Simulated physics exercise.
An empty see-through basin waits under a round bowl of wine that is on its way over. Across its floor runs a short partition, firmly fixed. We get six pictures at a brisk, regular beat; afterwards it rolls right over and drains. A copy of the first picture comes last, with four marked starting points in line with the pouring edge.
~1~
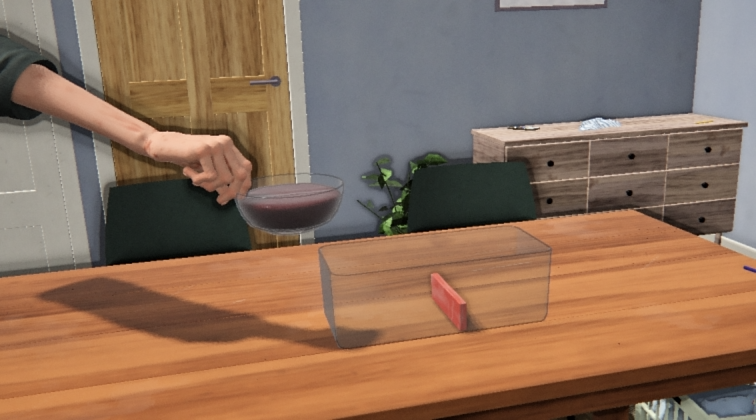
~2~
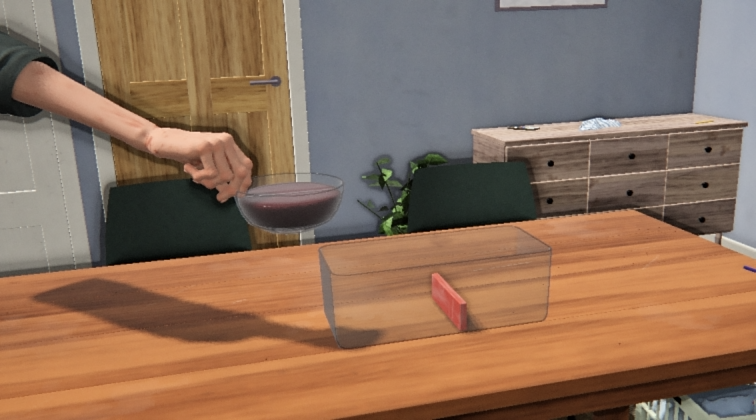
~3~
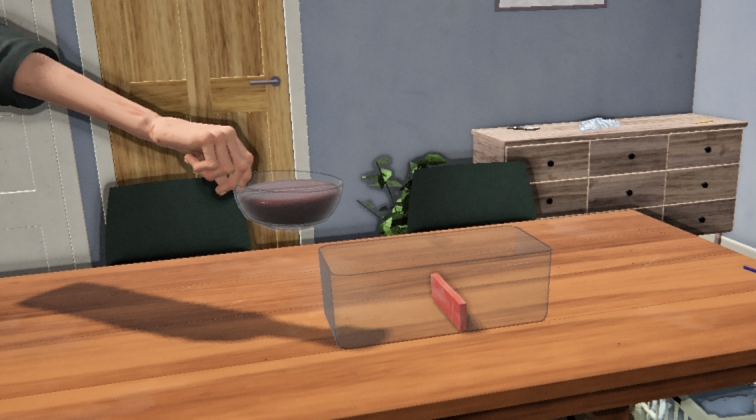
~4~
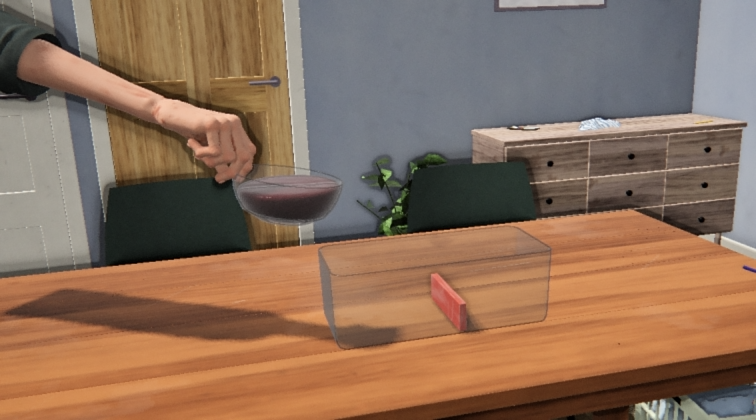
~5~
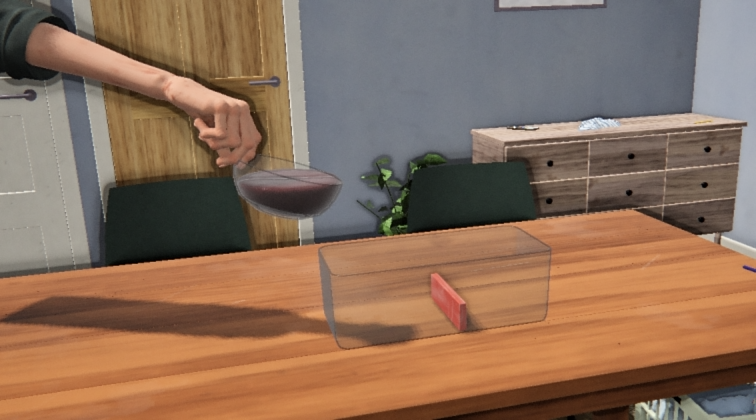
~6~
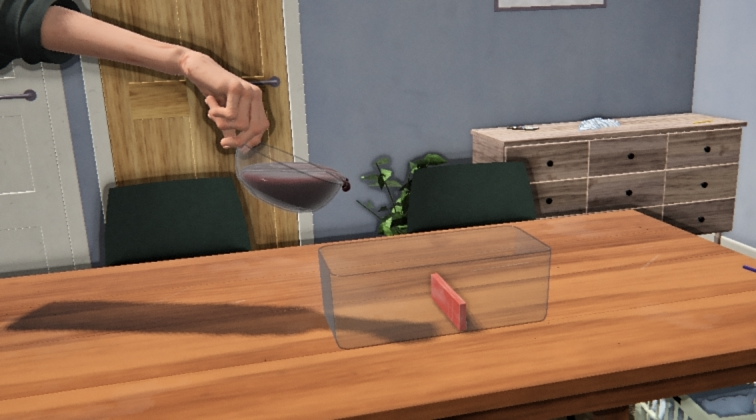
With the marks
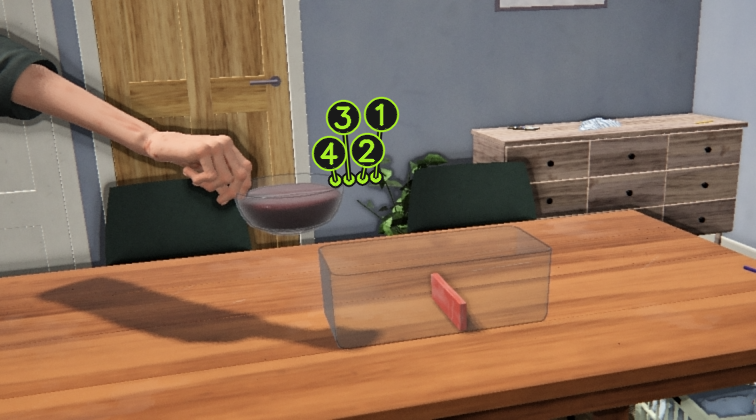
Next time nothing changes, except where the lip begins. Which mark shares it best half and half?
Take 1.
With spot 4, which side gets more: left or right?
The left side.
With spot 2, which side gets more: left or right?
The left side.
On the marked copy, 1 at (375, 177); 2 at (362, 178); 3 at (349, 179); 4 at (335, 180).
If 1 is chosen, about 43 % ends left of the wall and 55 % right of it.
If 2 is chosen, about 75 % ends left of the wall and 24 % right of it.
If 3 is chosen, about 92 % ends left of the wall and 5 % right of it; 3 % is lost outside.
If 4 is chosen, about 91 % ends left of the wall and 8 % right of it.
